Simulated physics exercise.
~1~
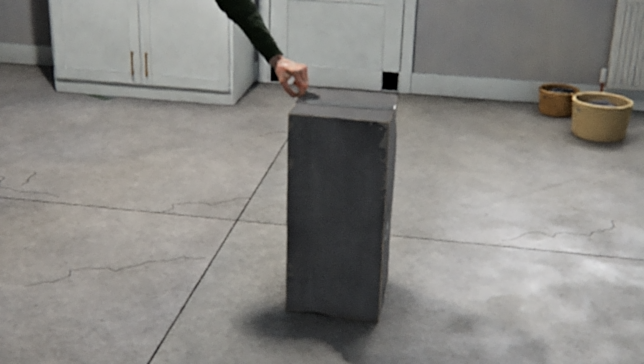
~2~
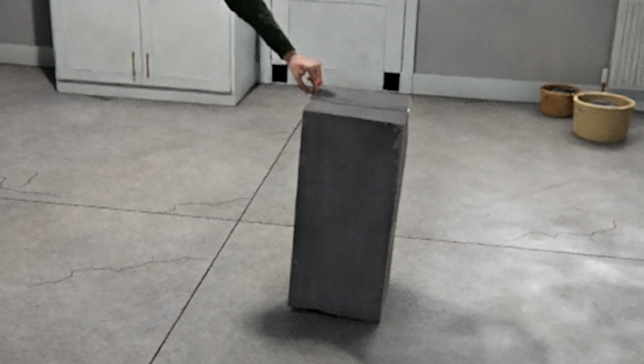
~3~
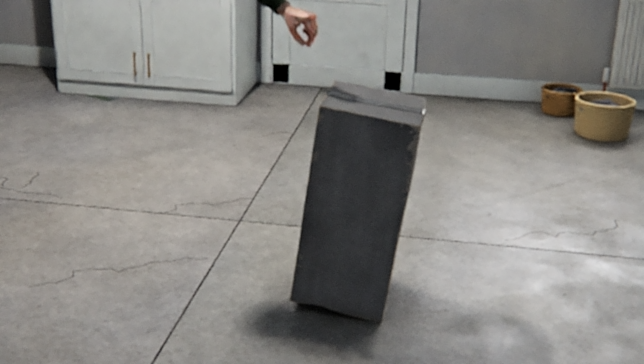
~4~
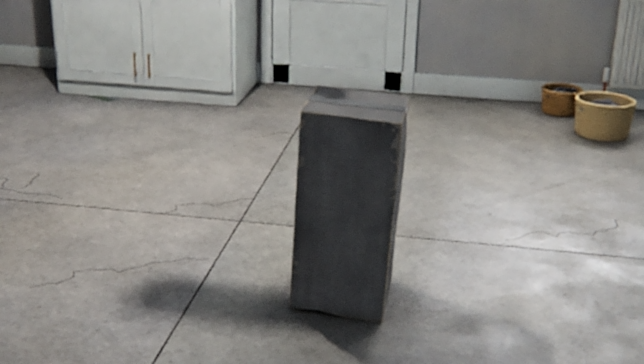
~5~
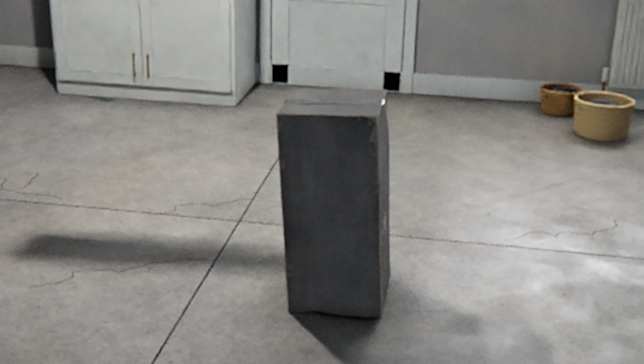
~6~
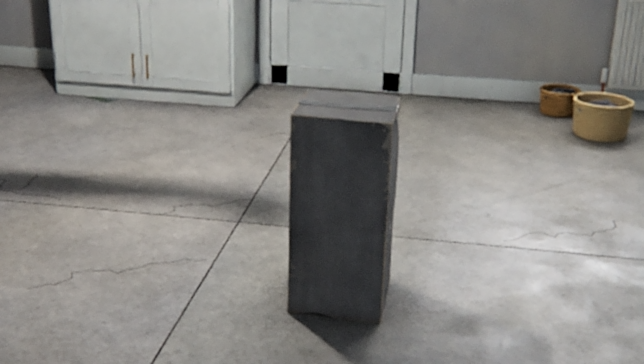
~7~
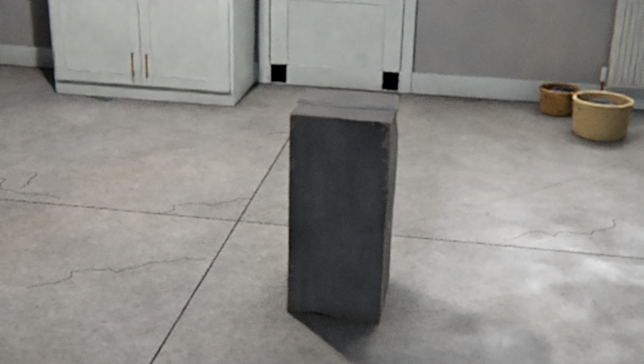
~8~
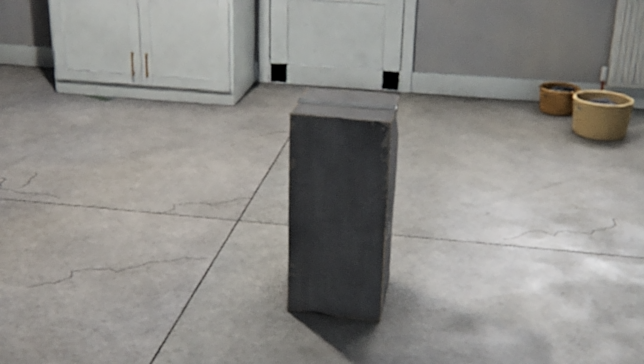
A tall grey box standing on a concrete floor was tipped to the right by a hand at its top, and once the hand let go and drew back, it rocked left, then slightly right again, and settled upright on its base.
